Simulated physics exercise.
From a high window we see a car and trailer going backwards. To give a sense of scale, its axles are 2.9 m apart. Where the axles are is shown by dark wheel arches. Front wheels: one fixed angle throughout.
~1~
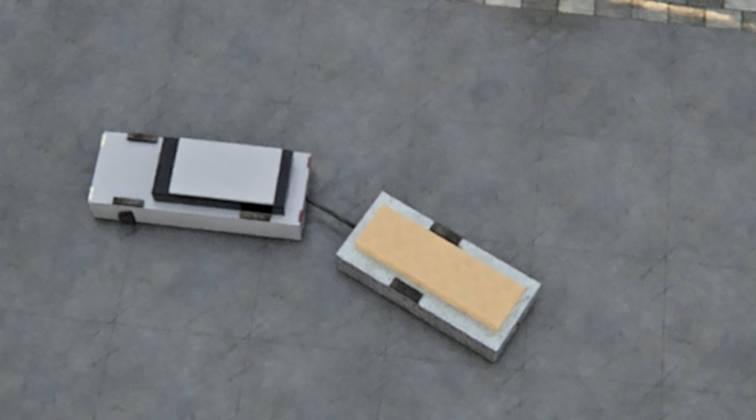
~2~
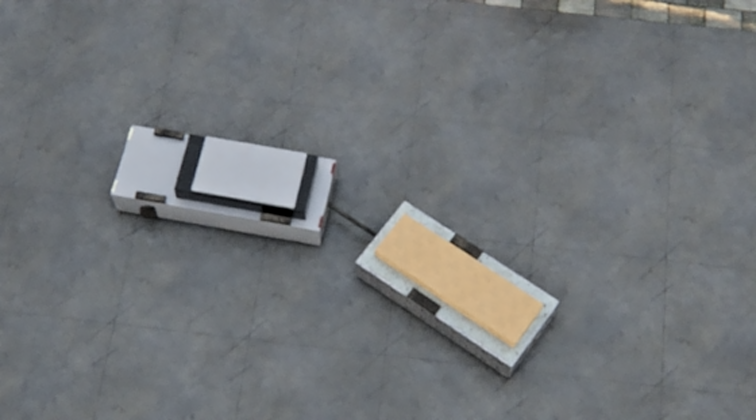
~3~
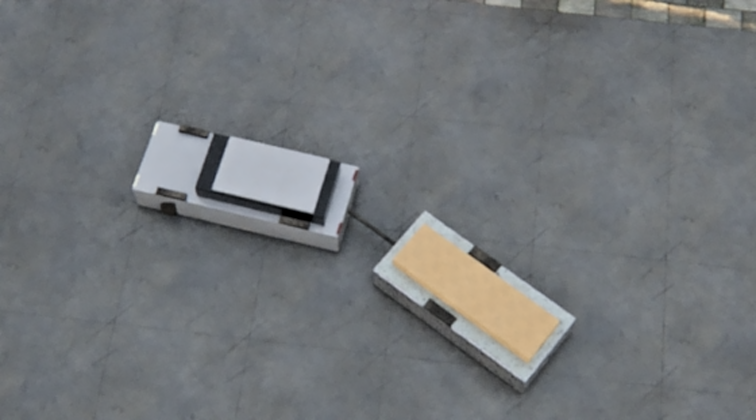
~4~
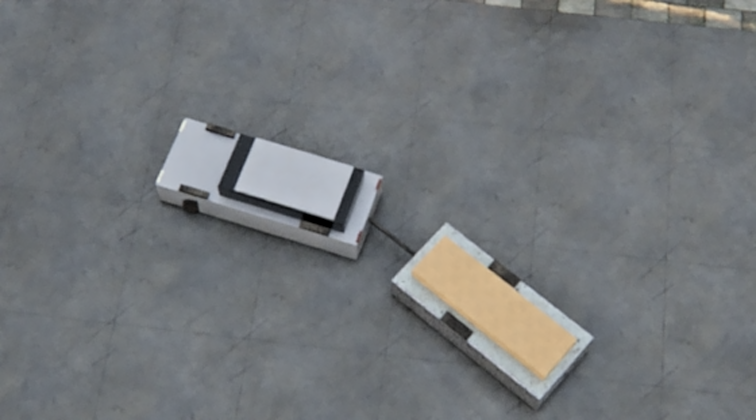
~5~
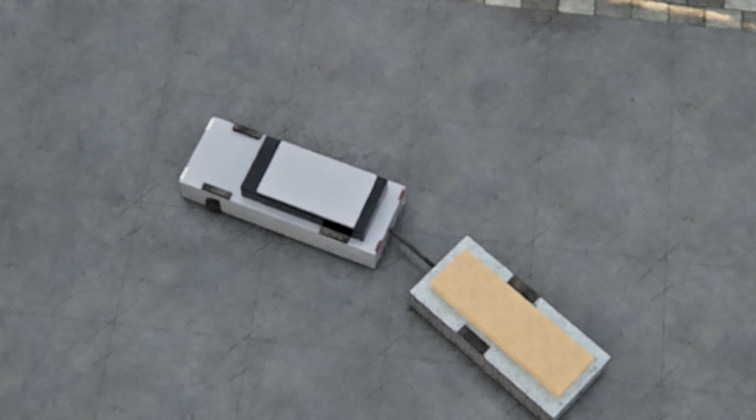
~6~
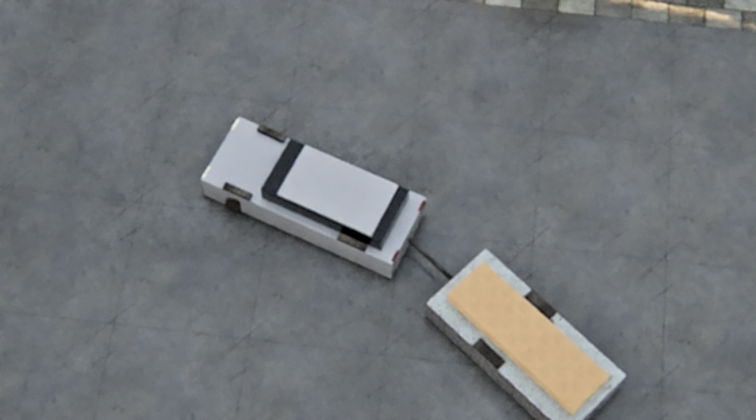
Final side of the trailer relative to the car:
Right.
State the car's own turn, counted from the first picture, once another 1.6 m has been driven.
32°.
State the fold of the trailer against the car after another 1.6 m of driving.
Fold relative to car: Approx. 10 deg, left.
After another 1.6 m, the tail is 12° to the car's left, the car has turned 31° and the trailer's axle is at (569, 383) of the last picture.
After another 3.3 m, the tail is 2° to the car's right, the car has turned 44° and the trailer's axle is out of the picture.
After another 5.0 m, the tail is 24° to the car's right, the car has turned 57° and the trailer's axle is out of the picture.
After another 6.6 m, the tail is 59° to the car's right, the car has turned 69° and the trailer's axle is out of the picture; it has jack-knifed.
